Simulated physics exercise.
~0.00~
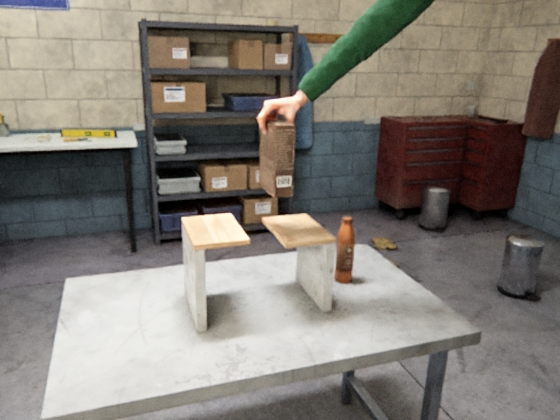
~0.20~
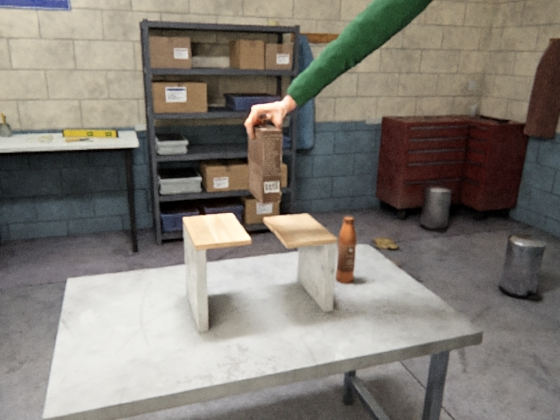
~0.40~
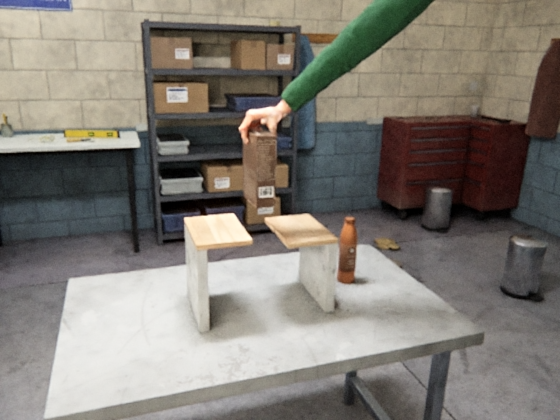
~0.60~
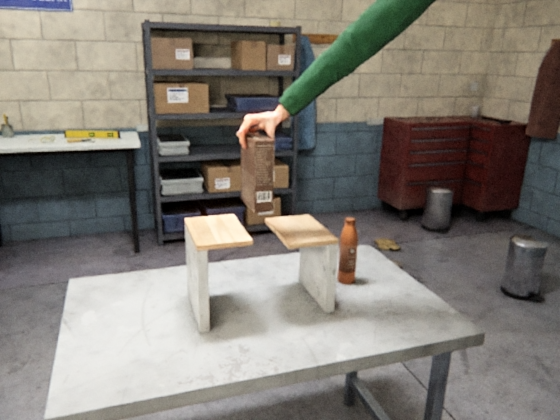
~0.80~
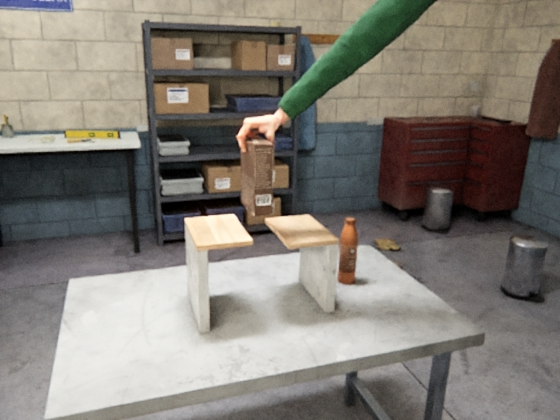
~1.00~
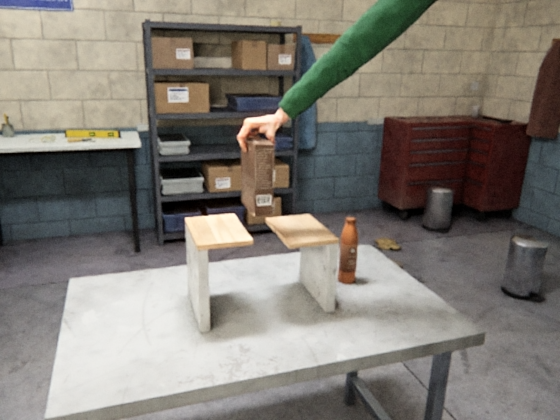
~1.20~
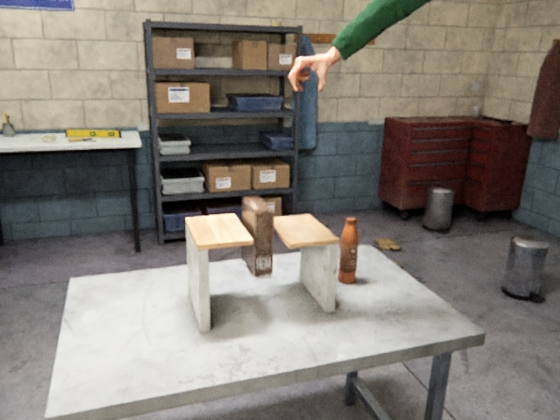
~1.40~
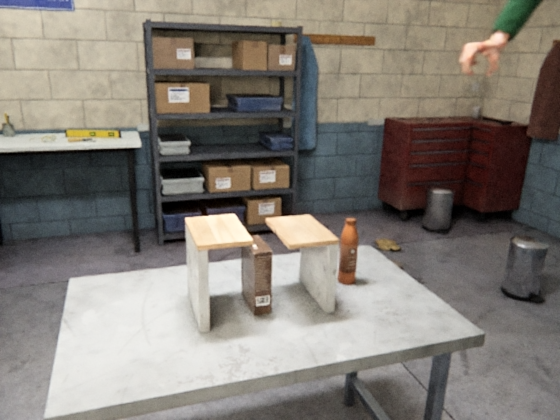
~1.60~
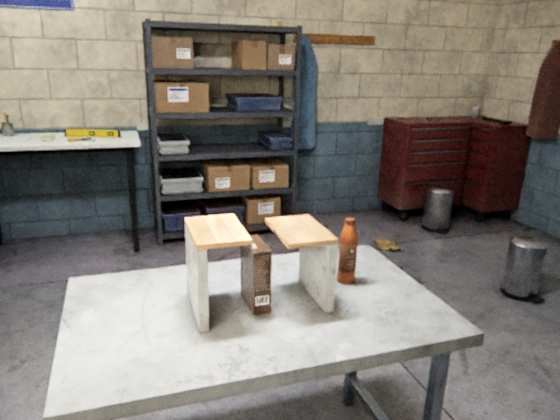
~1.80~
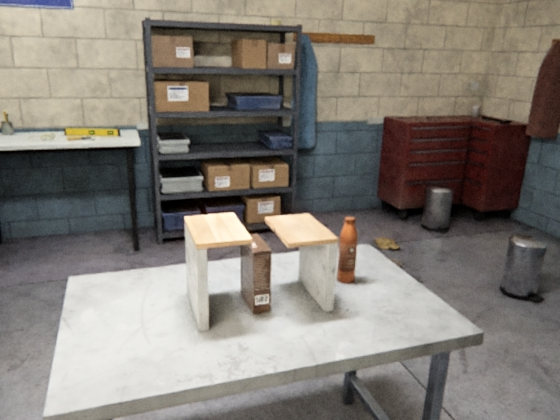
The footage shows a hand in a green sleeve holding a brown packet upright above the gap between two wood-topped supports on a table, beside an orange bottle. The hand shifts it left, lets go and withdraws, and the packet drops through the gap, ending upright on the table.
